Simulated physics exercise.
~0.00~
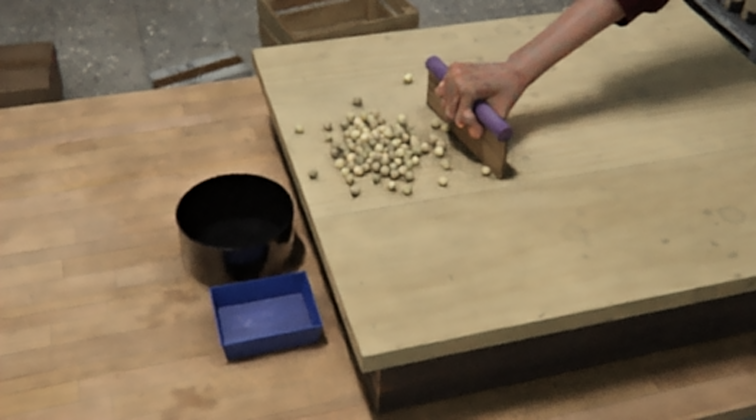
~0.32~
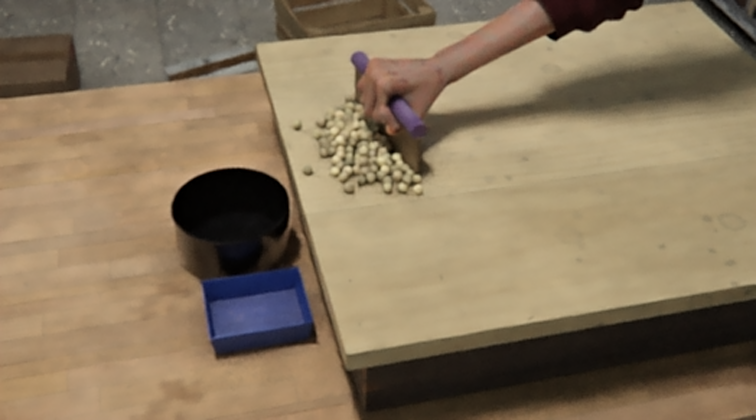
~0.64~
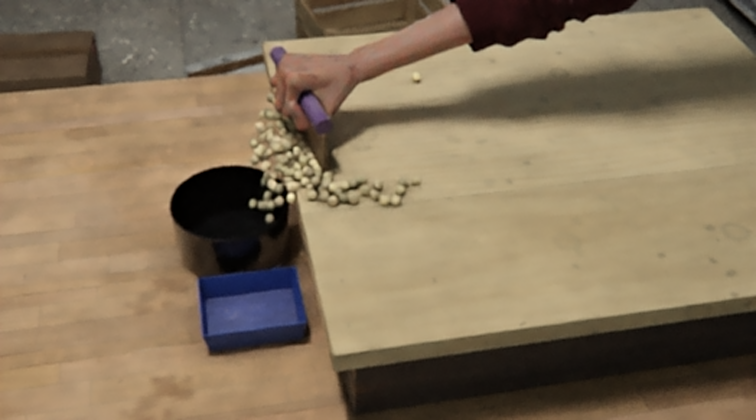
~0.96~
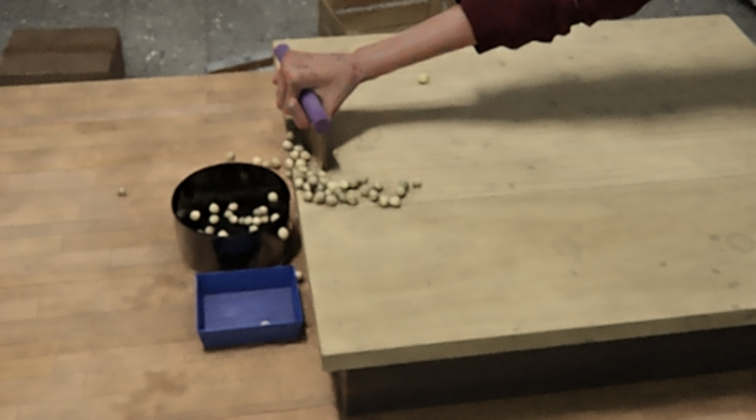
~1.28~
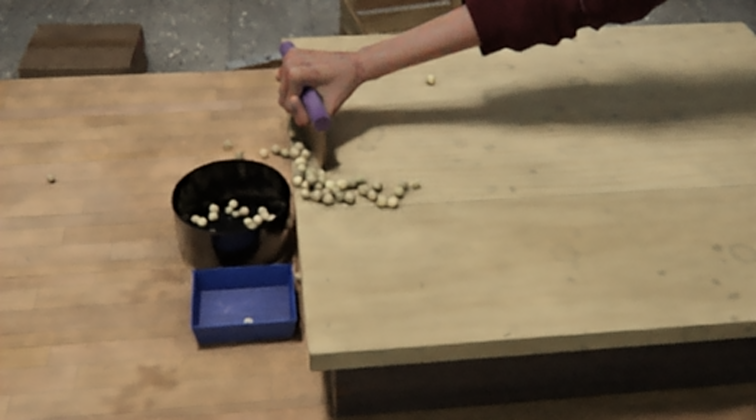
We see a hand push a spread of macadamia nuts leftward across a raised board with a purple-handled scraper, stopping at the edge; some drop into a black pot, others miss it, one rests in the blue tin, and many stay on the board.
